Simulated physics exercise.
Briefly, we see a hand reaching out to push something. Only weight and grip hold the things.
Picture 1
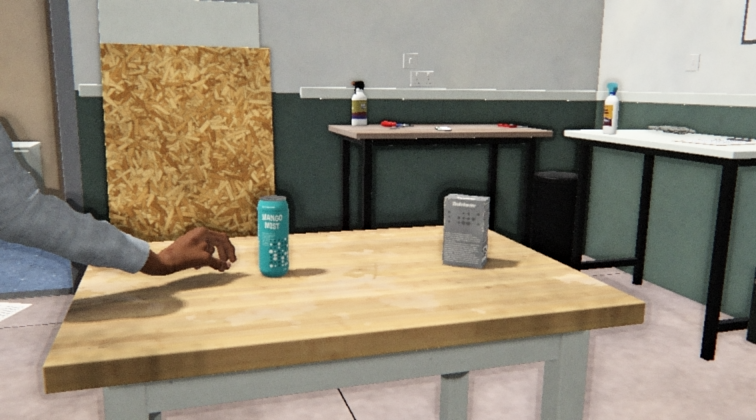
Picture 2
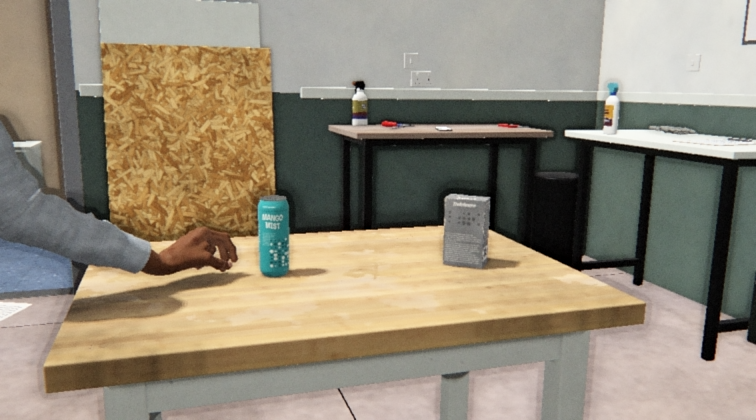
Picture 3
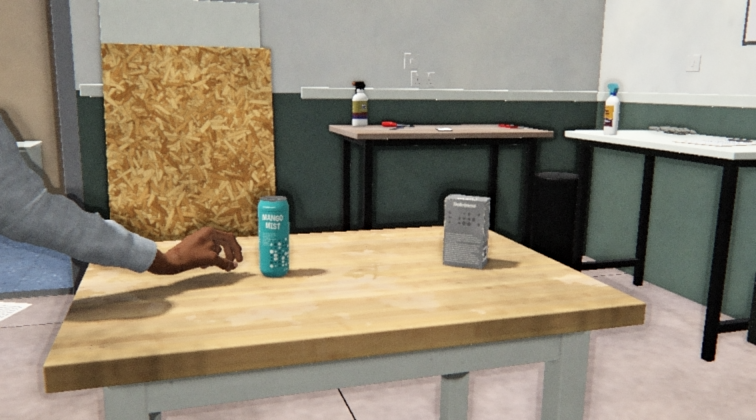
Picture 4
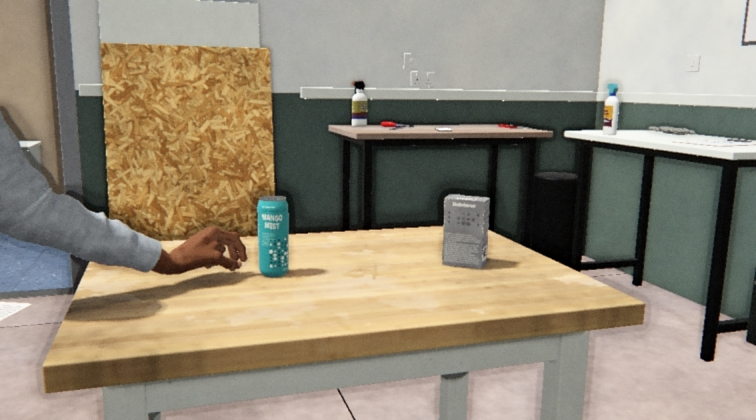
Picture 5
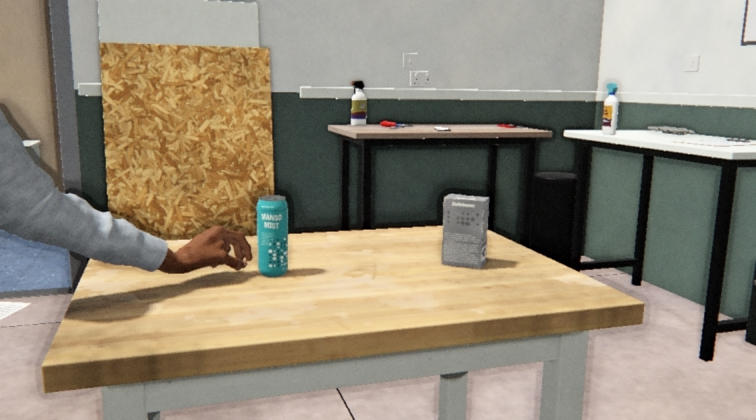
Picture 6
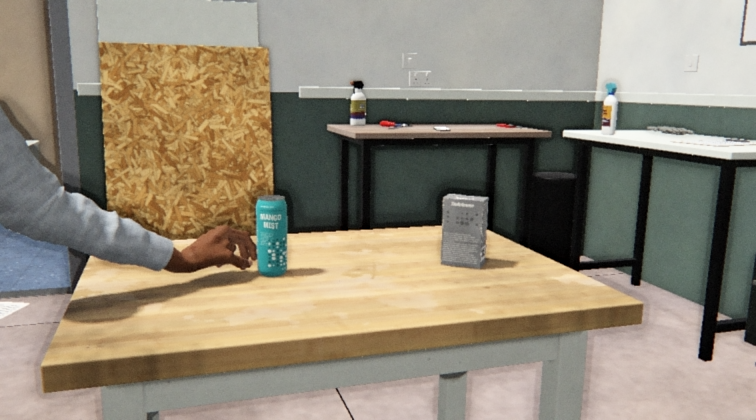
A hand reaches right across a wooden table and moves close to a turquoise can.
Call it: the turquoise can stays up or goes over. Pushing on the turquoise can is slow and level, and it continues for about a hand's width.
Stays up.
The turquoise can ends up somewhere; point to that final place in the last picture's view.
Near (334, 233).
Then, 0.20 s past the last view, turquoise can displaced a little near (282, 235).
Then, 0.50 s past the last view, turquoise can displaced about its own width near (299, 234).
Then, 0.80 s past the last view, turquoise can displaced about its own width near (316, 234).
Then, 1.10 s past the last view, turquoise can displaced well along near (333, 233).
Finally, moved from the start, turquoise can. Final places as the last picture's camera would see them, turquoise can near (334, 233).
